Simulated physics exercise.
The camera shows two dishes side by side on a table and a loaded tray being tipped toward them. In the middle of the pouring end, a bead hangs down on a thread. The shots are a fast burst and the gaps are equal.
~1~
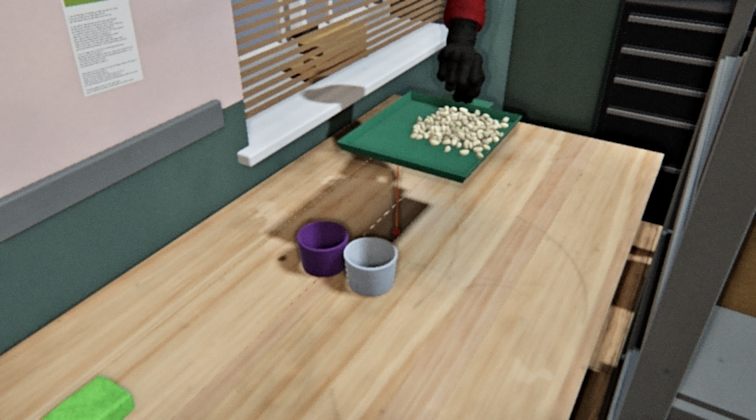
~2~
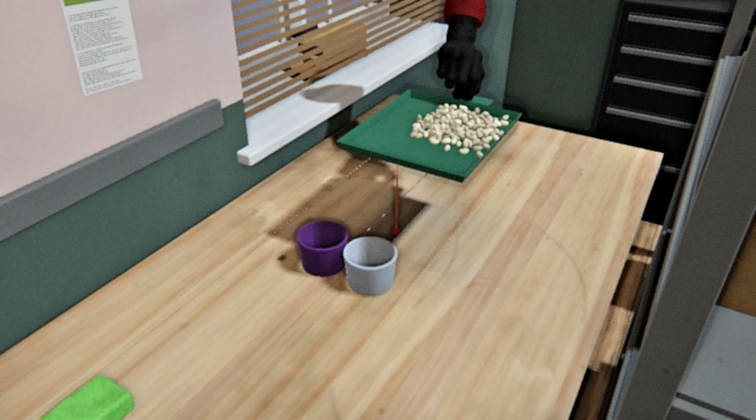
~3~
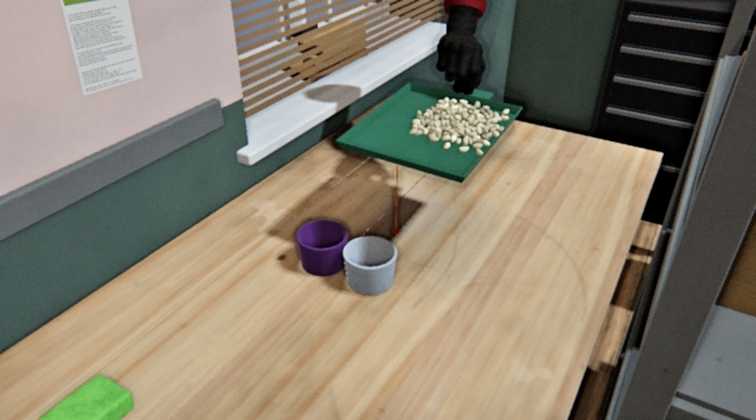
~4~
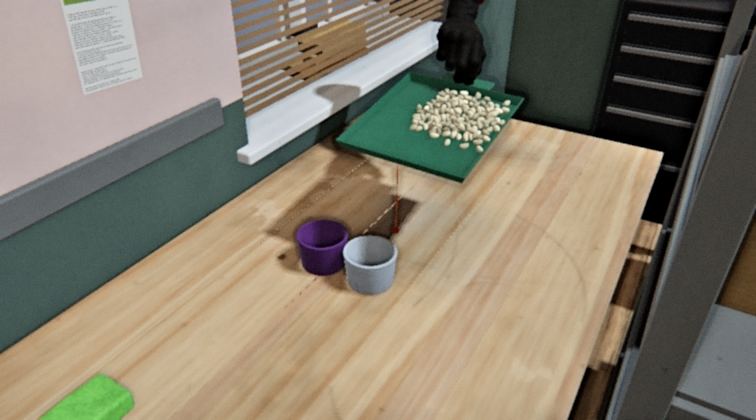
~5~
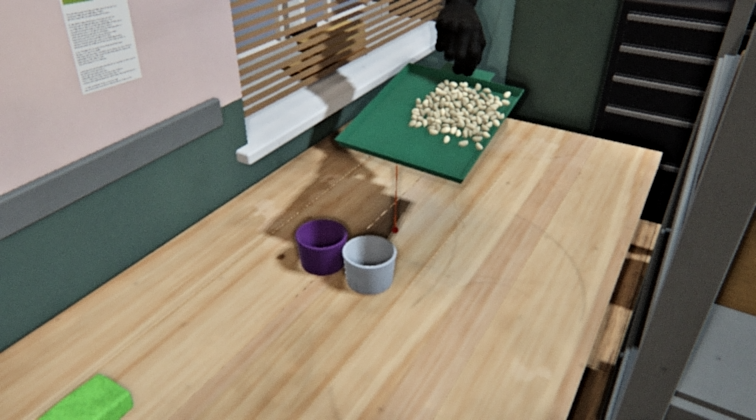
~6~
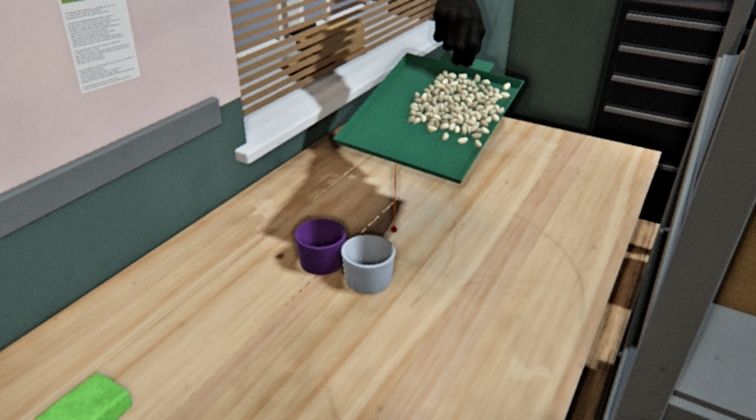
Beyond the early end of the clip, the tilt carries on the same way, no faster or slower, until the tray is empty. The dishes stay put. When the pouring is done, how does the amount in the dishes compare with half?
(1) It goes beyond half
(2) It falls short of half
2, it falls short of half.
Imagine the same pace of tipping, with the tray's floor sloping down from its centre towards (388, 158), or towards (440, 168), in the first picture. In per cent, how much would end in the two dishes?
About 60 %, then 0 %.
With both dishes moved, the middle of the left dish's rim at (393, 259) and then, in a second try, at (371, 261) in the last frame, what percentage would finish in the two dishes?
70 and 40 %.
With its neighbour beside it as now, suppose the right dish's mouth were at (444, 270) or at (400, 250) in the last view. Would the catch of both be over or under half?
Try 1: In excess of half; try 2: Not up to half.
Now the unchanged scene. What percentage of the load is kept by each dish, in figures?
For the left dish 0 %, for the right dish 20 %.
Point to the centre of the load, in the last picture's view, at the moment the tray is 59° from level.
Roughly at (427, 163).
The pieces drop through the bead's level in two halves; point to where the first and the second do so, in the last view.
About (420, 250), and after that about (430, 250).
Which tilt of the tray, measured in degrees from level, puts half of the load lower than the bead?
About 85° of tilt.
Just after the last frame, tray tipped steeply; the larger part on the tray; just a few outside both; roughly a quarter in the air.
A moment on, tray tipped right over; roughly a quarter on the tray; about a tenth in the right dish; just a few in the left dish; roughly half outside both; about a tenth in the air.
Further on, tray tipped past a quarter turn; roughly a quarter in the right dish; just a few in the left dish; the larger part outside both.
When it is over, tray tipped past a quarter turn; roughly a quarter in the right dish; just a few in the left dish; the larger part outside both.
